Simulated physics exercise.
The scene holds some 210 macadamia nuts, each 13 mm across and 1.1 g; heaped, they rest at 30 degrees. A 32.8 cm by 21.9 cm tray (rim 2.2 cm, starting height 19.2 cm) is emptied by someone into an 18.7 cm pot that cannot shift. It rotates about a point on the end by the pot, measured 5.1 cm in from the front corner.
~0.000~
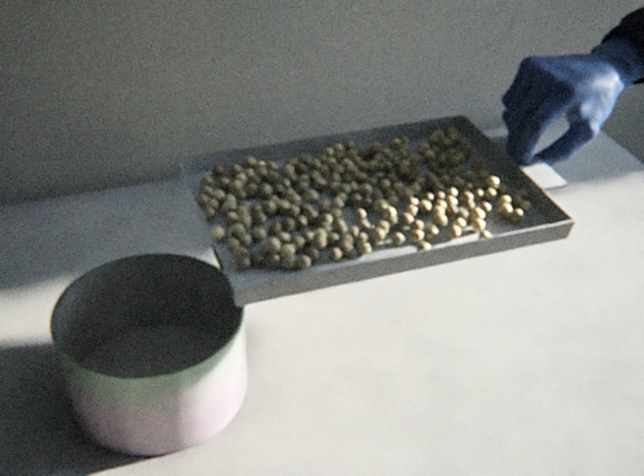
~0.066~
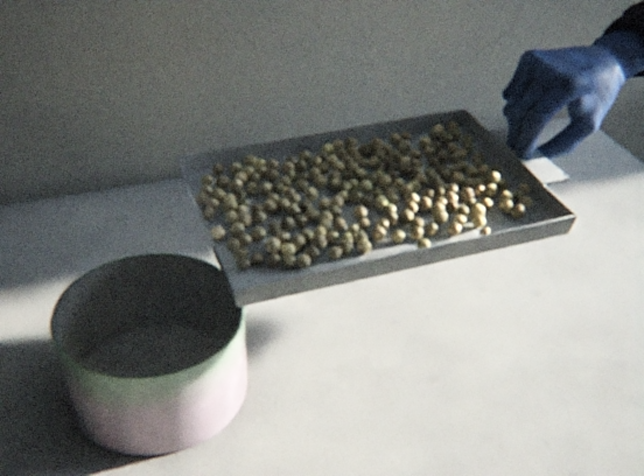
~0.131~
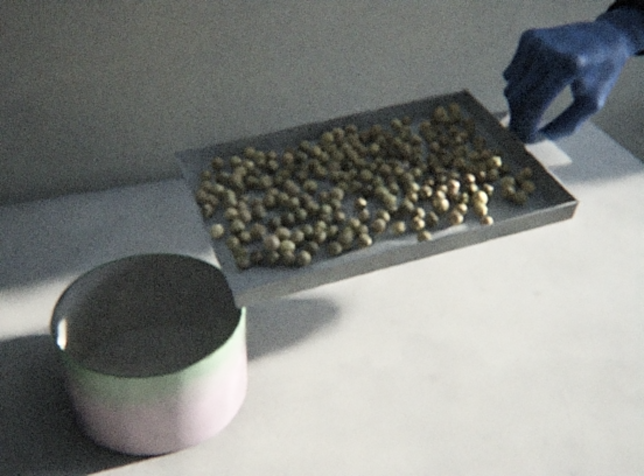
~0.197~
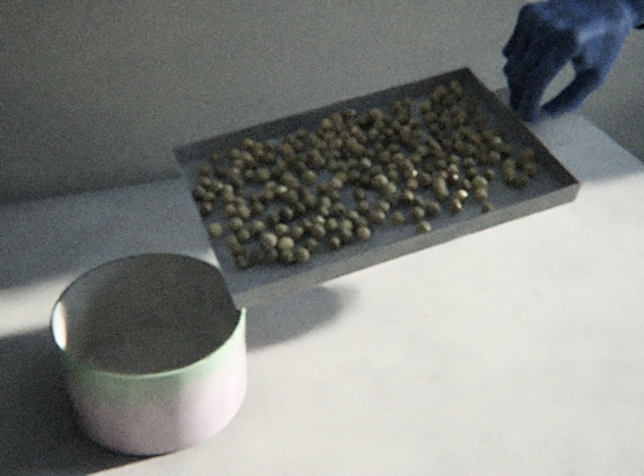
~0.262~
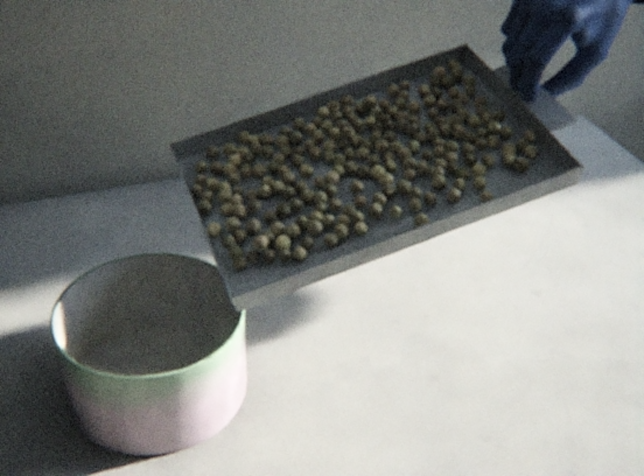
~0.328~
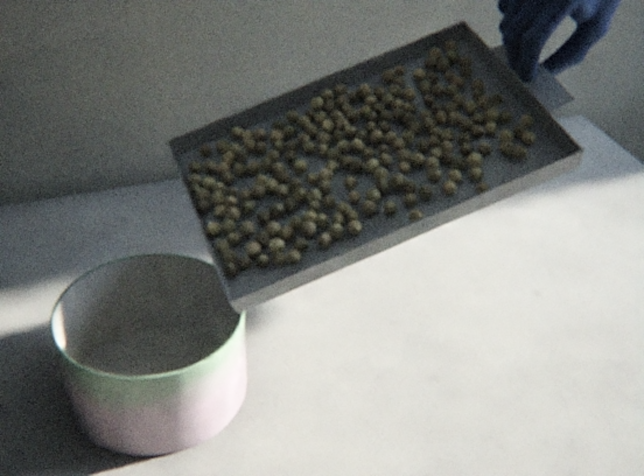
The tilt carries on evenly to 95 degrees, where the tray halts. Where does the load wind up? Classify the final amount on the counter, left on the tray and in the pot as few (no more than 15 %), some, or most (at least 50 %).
Counter: Most. Tray: Few. Pot: Some.
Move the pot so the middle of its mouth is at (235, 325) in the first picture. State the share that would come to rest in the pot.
30 %.
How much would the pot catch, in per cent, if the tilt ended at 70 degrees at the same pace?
Estimated share: About 0 %.
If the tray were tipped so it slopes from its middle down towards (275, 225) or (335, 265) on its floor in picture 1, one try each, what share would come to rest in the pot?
Roughly 75 % for the first direction, roughly 0 % for the second.
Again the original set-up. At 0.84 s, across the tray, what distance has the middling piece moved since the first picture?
Around 9 centimetres.
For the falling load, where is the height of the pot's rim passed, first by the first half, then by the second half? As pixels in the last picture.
I'd mark about (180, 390) for the first half, then (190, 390) for the second.
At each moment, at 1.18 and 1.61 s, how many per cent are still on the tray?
Sequence: 90; 20.
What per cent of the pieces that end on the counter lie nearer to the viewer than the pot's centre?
Near 100 in a hundred.
After 0.84 s, tilt 55 degrees; the tray holds 100 %, the pot 0 %.
After 1.18 s, tilt 79 degrees; the tray holds 90 %, the pot 0 %.
After 1.61 s, tilt 95 degrees; the tray holds 20 %, the pot 20 %.
In the end, at 3.1 s, counter 70 %, tray 0 %, pot 30 %.
